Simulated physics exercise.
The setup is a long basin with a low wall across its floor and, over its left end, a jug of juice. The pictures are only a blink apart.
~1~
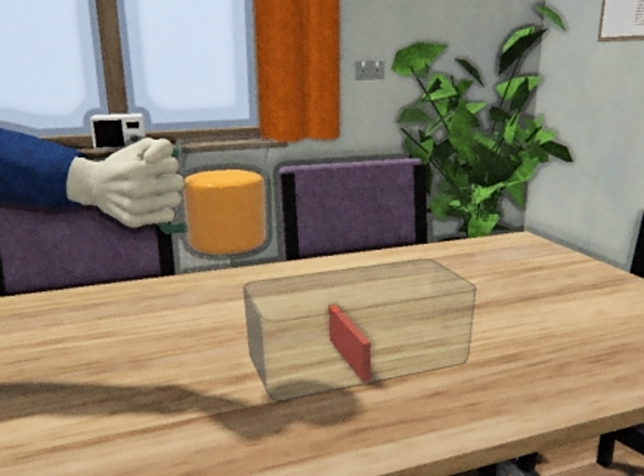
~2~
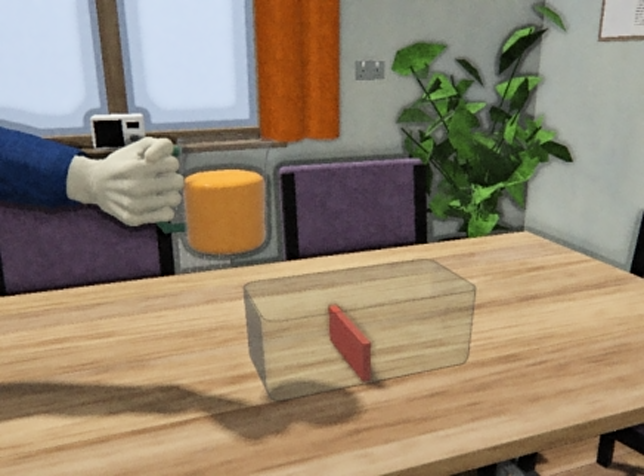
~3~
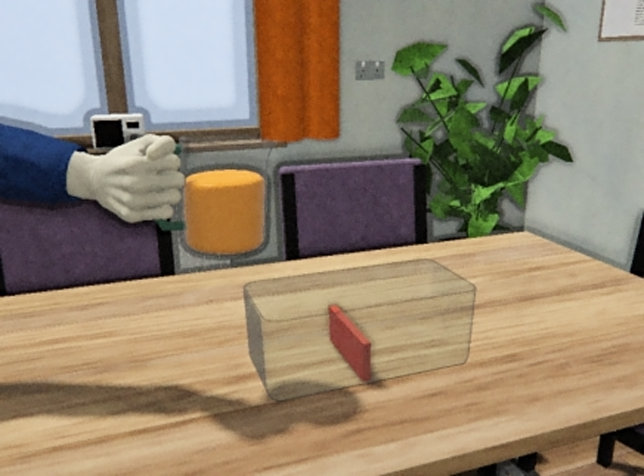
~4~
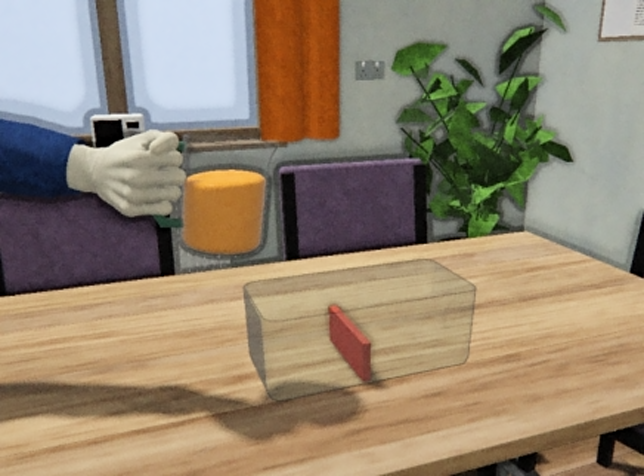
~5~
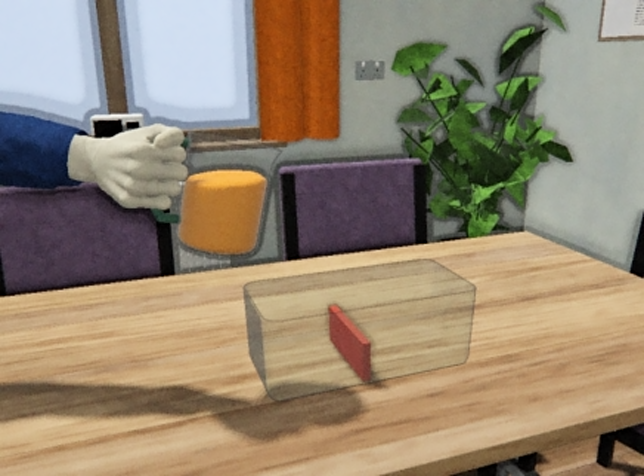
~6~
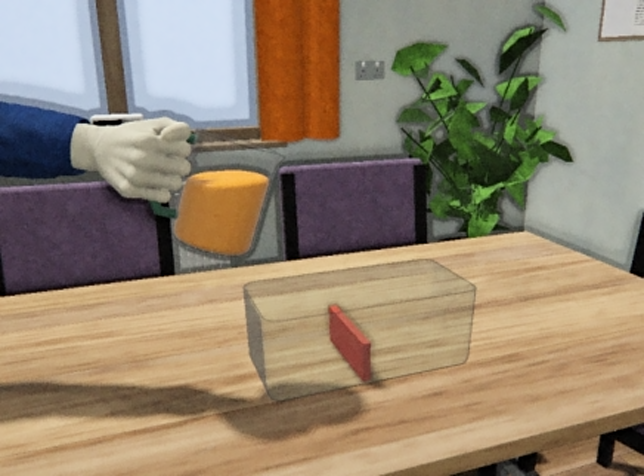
A white-gloved hand in a blue sleeve reaches in from the left, holding an orange-filled clear jug above a wooden table, seen from slightly above in a room with purple chairs. On the table sits a long transparent basin with a low red wall across its floor, before an orange curtain and green plant. The hand slowly tilts the jug slightly rightward while the camera stays still.
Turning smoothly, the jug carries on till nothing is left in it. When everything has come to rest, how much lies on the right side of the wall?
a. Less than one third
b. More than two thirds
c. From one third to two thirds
a, less than one third.
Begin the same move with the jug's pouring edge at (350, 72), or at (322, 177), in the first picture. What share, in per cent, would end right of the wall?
It works out to around 90 % and then around 80 %.
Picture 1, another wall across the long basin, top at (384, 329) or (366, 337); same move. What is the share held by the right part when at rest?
5 per cent, then 10 per cent, roughly.
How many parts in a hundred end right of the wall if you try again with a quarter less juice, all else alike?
Estimate: Close to 0 per cent.
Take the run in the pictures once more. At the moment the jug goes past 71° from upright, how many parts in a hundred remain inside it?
Roughly 90 percent.
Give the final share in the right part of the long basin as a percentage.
That share comes out near 5 percent.
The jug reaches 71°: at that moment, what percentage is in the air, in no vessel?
About 10 %.
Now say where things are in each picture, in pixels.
It leans 0°; its right rim is at (273, 138); the juice meets the walls at (183, 181) and (262, 175); the long basin's rim runs from (253, 303) to (453, 274); the wall's top is at (349, 324), in the first frame.
It leans 1°; its right rim is at (273, 139); the juice meets the walls at (183, 181) and (261, 175), in the second frame.
It leans 3°; its right rim is at (275, 141); the juice meets the walls at (183, 181) and (262, 175), in the third frame.
It leans 7°; its right rim is at (278, 144); the juice meets the walls at (184, 181) and (263, 175), in the fourth frame.
It leans 12°; its right rim is at (282, 149); the juice meets the walls at (184, 182) and (265, 175), in the fifth frame.
It leans 18°; its right rim is at (286, 156); the juice meets the walls at (184, 182) and (267, 176), in the sixth frame.
A moment on, the jug is tipped part way and 91 per cent is still to pour, 0 is left of the wall and 0 right of it.
Next, the jug is tipped right over and 32 per cent is still to pour, 44 is left of the wall and 4 right of it.
Then the jug is tipped right over and 2 per cent is still to pour, 87 is left of the wall and 5 right of it.
Later the jug is tipped right over and 0 per cent is still to pour, 91 is left of the wall and 5 right of it.
At rest 91 per cent lies left of the wall, 5 right of it and 4 outside.
